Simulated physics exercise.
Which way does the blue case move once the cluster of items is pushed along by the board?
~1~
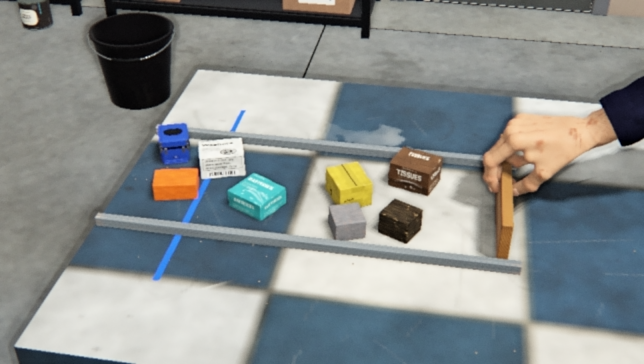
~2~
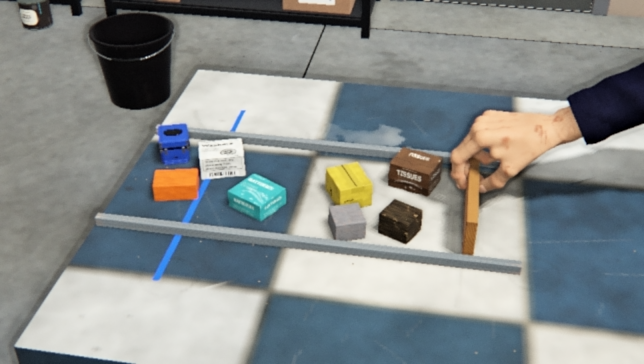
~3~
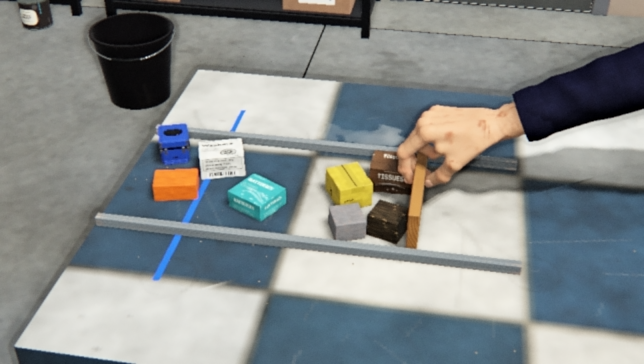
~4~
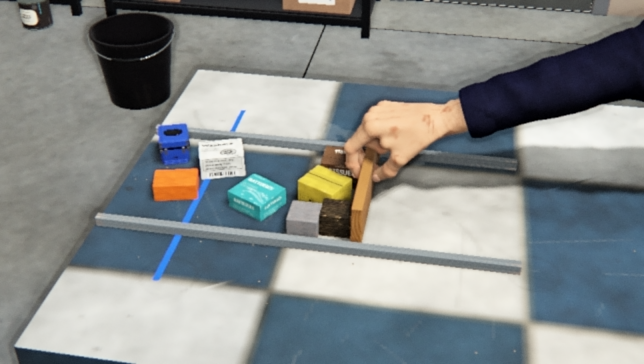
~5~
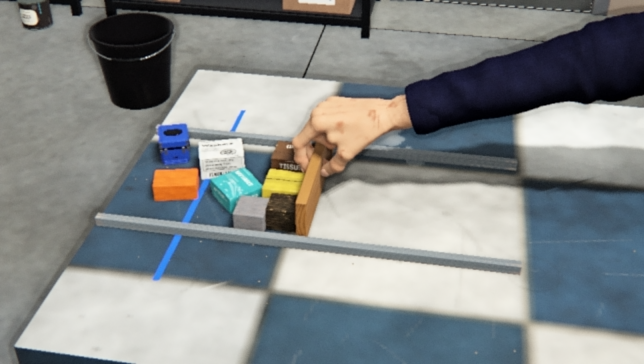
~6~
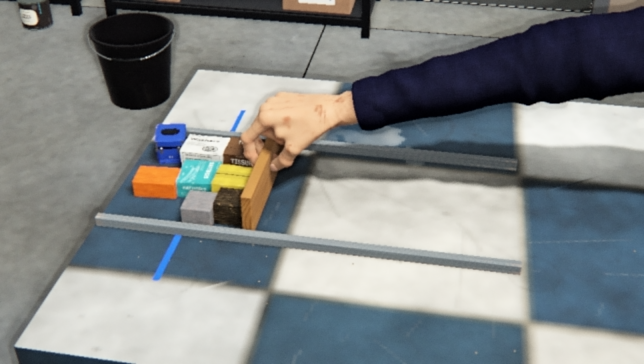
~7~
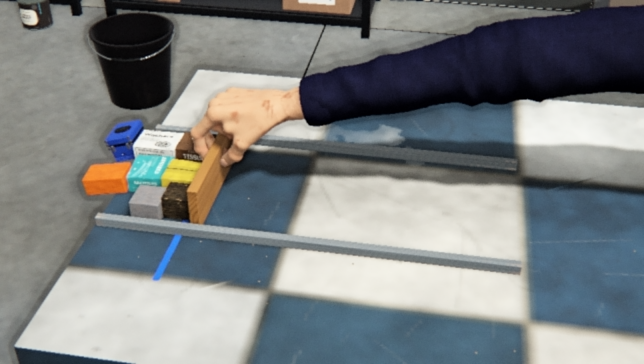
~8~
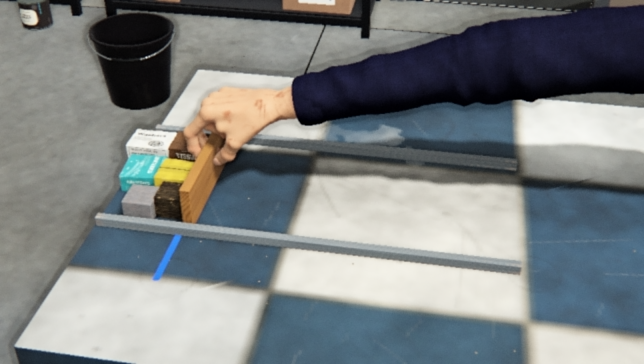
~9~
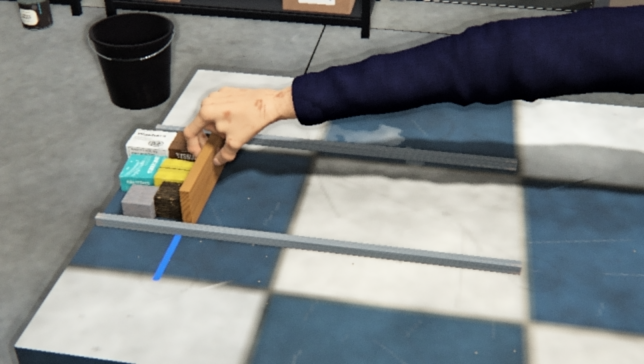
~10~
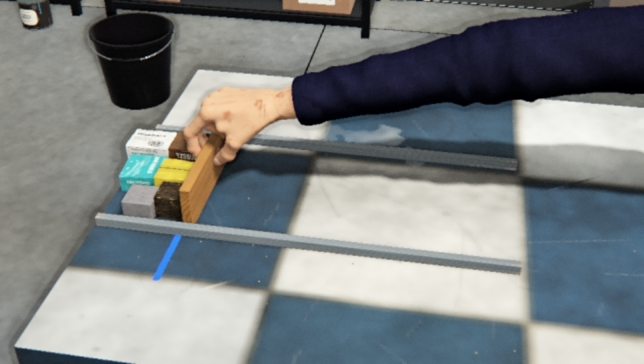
The blue case moves to the left, toward the table's edge.
